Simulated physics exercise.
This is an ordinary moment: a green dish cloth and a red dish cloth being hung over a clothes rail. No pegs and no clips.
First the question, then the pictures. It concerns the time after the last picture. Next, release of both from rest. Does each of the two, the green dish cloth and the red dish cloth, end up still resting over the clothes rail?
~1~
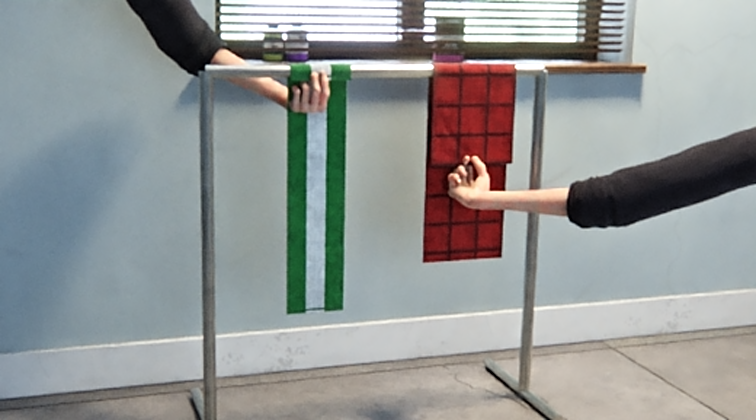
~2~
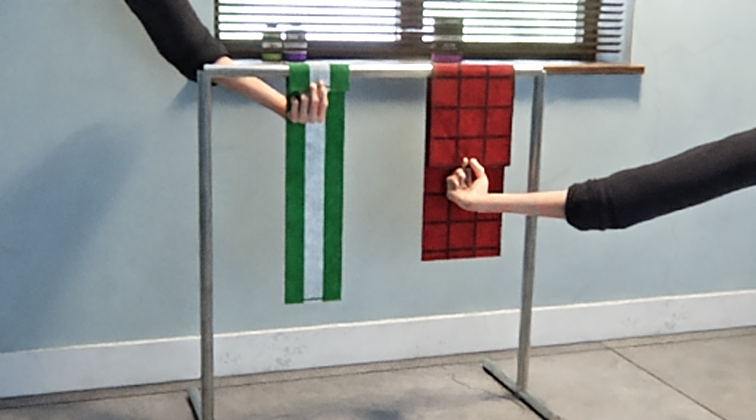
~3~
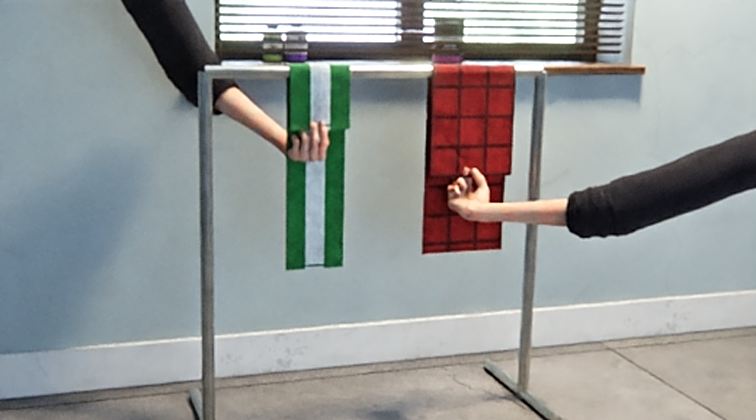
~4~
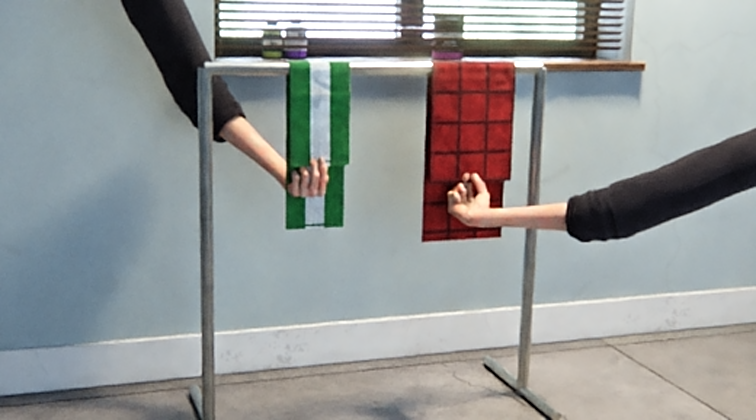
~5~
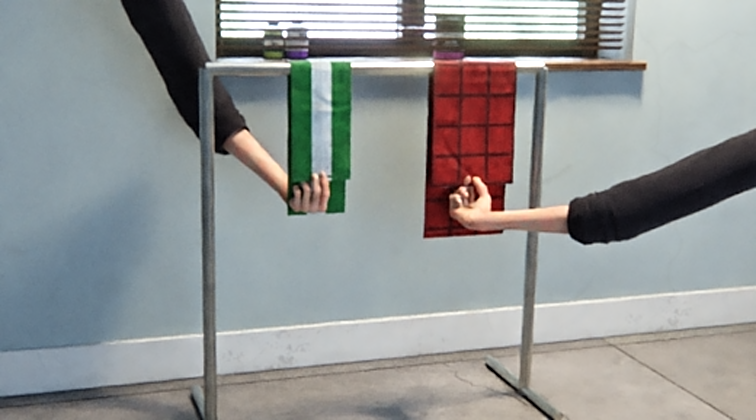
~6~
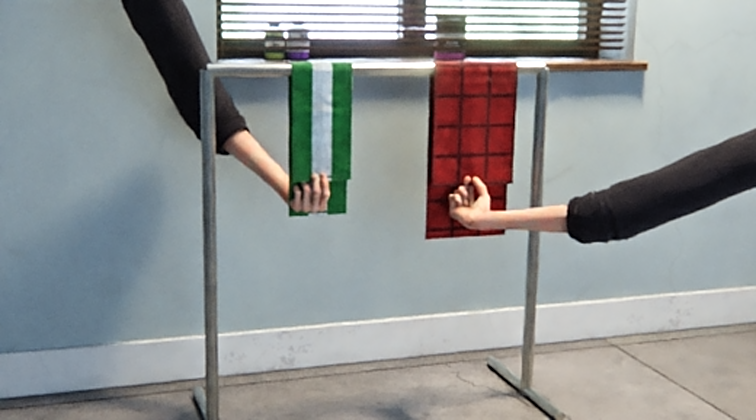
Green dish cloth: Yes, still over it. Red dish cloth: Yes, still over it.
Then, 0.84 s after the last picture, green dish cloth still hanging; red dish cloth still hanging.
At rest, green dish cloth still hanging; red dish cloth still hanging. The green dish cloth stays on and the red dish cloth hangs there.
